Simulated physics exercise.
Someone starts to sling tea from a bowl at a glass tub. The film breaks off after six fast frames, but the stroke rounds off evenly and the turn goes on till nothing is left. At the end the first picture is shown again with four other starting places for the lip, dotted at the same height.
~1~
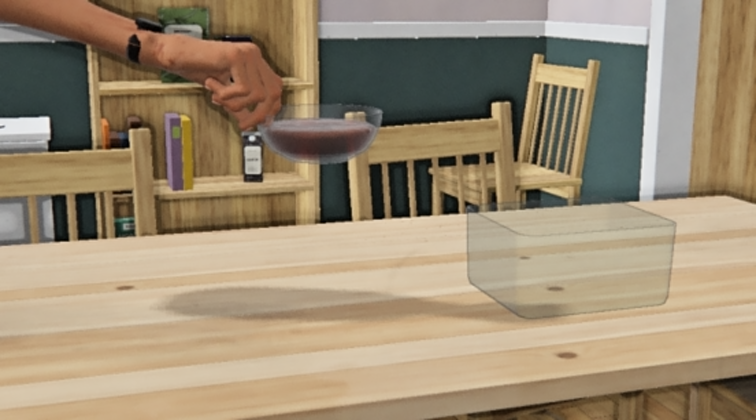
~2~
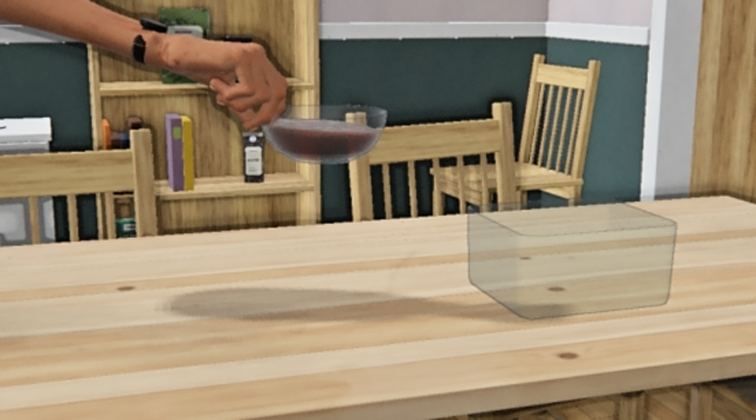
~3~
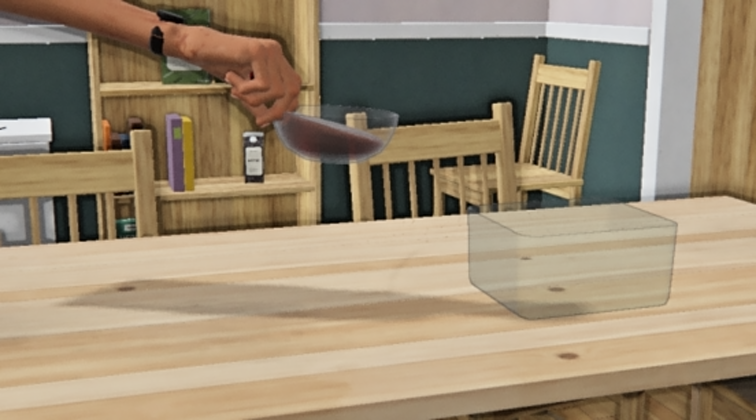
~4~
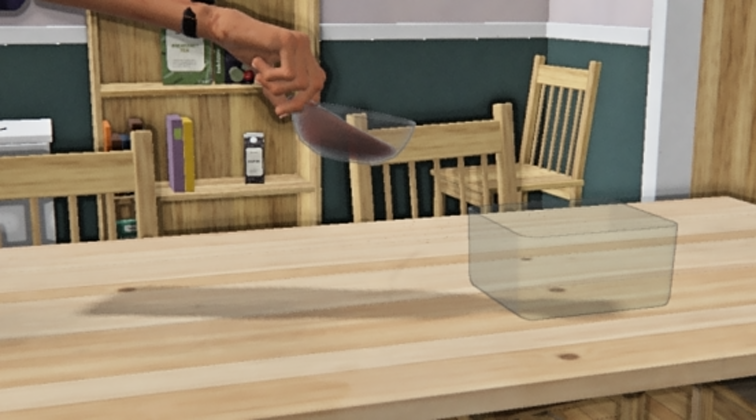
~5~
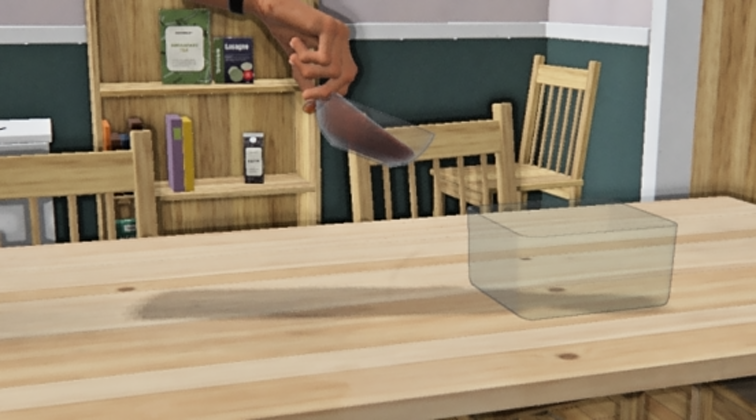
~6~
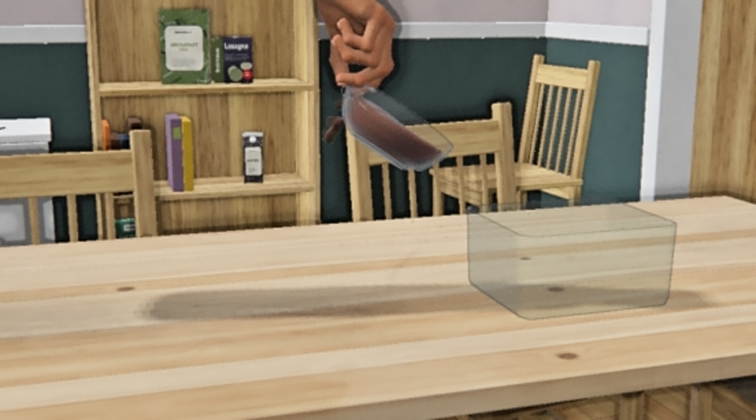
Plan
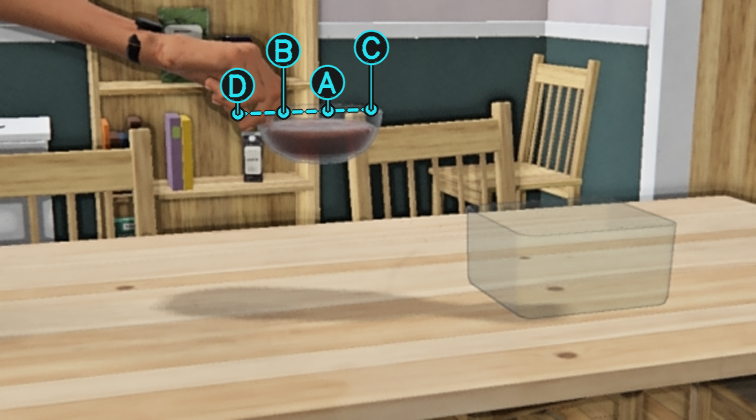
At first, a hand holds a clear bowl of reddish-brown tea nearly level above a wooden table, left of an empty glass tub. The hand moves right, tilting the bowl increasingly toward the tub, and a little tea slops over the rim on the left, near the fingers, while the tub stays still.
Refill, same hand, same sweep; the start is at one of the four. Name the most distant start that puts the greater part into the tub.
It is A.
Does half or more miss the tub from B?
Yes.
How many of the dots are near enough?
Two.
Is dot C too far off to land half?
No.
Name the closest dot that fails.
It is B.
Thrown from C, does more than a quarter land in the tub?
Yes, clearly.
In cyan, A at (327, 110); B at (283, 112); C at (371, 109); D at (237, 113).
If A is chosen, about 67 % lands in the tub, 21 % falls short and 13 % goes beside or beyond.
If B is chosen, about 19 % lands in the tub, 74 % falls short and 7 % goes beside or beyond.
If C is chosen, about 78 % lands in the tub, 10 % falls short and 12 % goes beside or beyond.
If D is chosen, about 0 % lands in the tub, 96 % falls short and 4 % goes beside or beyond.
